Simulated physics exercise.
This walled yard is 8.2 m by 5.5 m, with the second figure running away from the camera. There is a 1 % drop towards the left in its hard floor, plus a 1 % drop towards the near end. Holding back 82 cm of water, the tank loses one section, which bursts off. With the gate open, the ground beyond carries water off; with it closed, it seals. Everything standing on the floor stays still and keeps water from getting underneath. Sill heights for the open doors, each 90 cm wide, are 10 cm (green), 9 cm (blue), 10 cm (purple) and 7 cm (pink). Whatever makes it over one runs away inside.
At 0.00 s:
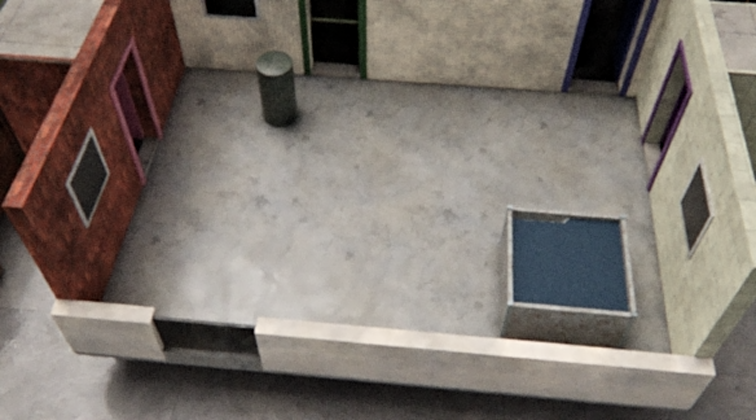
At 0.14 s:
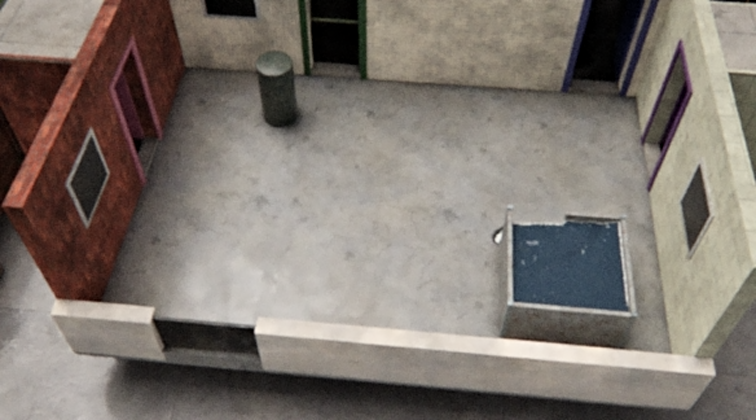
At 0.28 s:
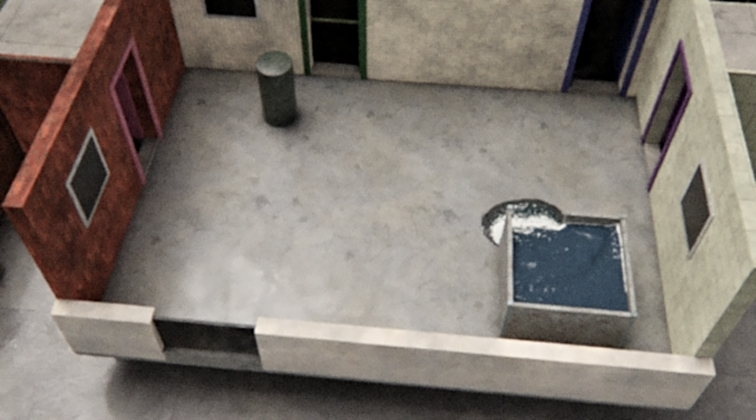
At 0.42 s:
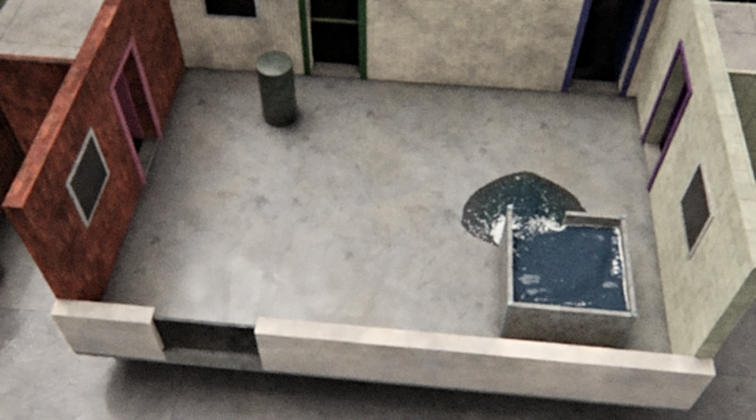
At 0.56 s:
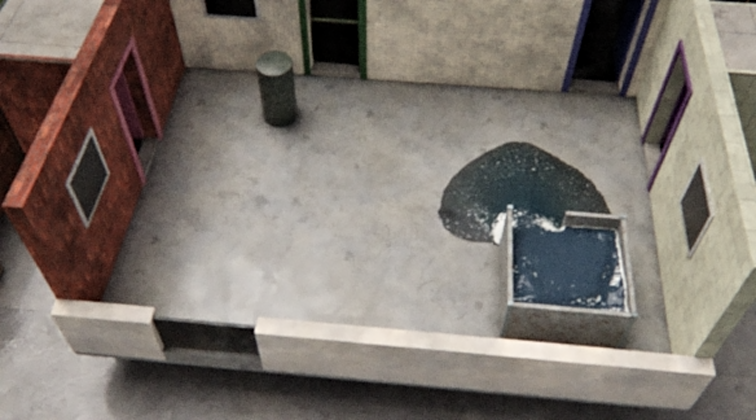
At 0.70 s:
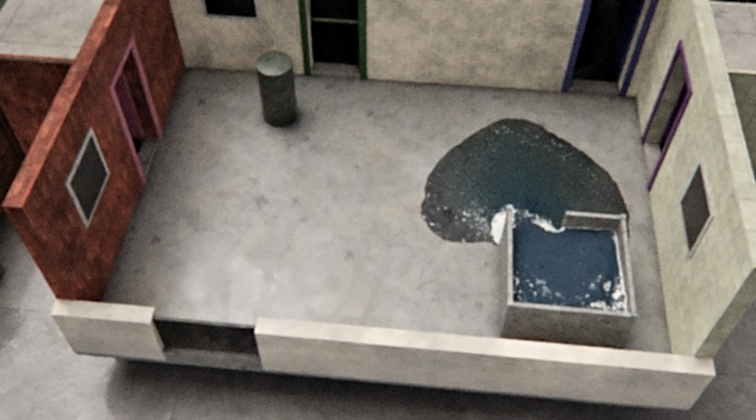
A walled yard with a bare grey floor is seen from high above, with a rust-red wall on the left, pale walls behind and right, and a low near wall with an opening. A dark green cylinder stands towards the back left, and a square tank of blue water sits near right. Water bursts through the tank's far side and spreads in a widening dark pool across the floor.
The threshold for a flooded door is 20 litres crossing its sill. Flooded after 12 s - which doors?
One by one: At the green door the inflow will be within bounds; at the blue door the inflow will be out of bounds; at the purple door the inflow will be within bounds; at the pink door the inflow will be within bounds.
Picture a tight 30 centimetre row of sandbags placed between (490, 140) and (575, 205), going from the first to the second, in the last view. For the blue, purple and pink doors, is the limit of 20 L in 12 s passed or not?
So blue comes out low enough, purple comes out low enough and pink comes out low enough.
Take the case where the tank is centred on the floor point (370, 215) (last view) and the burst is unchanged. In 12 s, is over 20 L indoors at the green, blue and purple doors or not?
Checking the limit: Green is beyond it, blue is within it and purple is within it.
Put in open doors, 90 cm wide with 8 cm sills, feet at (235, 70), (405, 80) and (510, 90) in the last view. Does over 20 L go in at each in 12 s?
Taking them in order, the first gets too little, the second enough and the third enough.
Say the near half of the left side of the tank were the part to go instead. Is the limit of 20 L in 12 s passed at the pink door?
Relative to that limit, pink ends up on the high side.
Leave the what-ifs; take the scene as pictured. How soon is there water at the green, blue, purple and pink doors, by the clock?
Green = 1.8 s, blue = 1.2 s, purple = 1.0 s, pink = 4.0 s.
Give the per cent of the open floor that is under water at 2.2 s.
Wet share: Near 40 percent.
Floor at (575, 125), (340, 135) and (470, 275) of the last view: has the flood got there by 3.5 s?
Soaked, soaked, untouched.
After 1.4 s water covers 30 % of the floor and is deepest (36 cm) near (524, 240); green door not reached, blue door 14 cm at the sill, 0 L in, purple door 7 cm at the sill, 0 L in, pink door not reached.
After 2.2 s water covers 40 % of the floor and is deepest (29 cm) near (625, 99); green door 13 cm at the sill, 0 L in, blue door 22 cm at the sill, 26 L in, purple door 8 cm at the sill, 0 L in, pink door not reached.
After 3.5 s water covers 45 % of the floor and is deepest (20 cm) near (186, 70); green door 7 cm at the sill, 2 L in, blue door 14 cm at the sill, 74 L in, purple door 10 cm at the sill, 0 L in, pink door not reached.
After 7.0 s water covers 75 % of the floor and is deepest (18 cm) near (96, 319); green door 4 cm at the sill, 2 L in, blue door 6 cm at the sill, 83 L in, purple door 6 cm at the sill, 1 L in, pink door 5 cm at the sill, 0 L in.
After 12.0 s water covers 95 % of the floor and is deepest (14 cm) near (92, 330); green door 3 cm at the sill, 2 L in, blue door 1 cm at the sill, 83 L in, purple door 1 cm at the sill, 1 L in, pink door 5 cm at the sill, 0 L in.
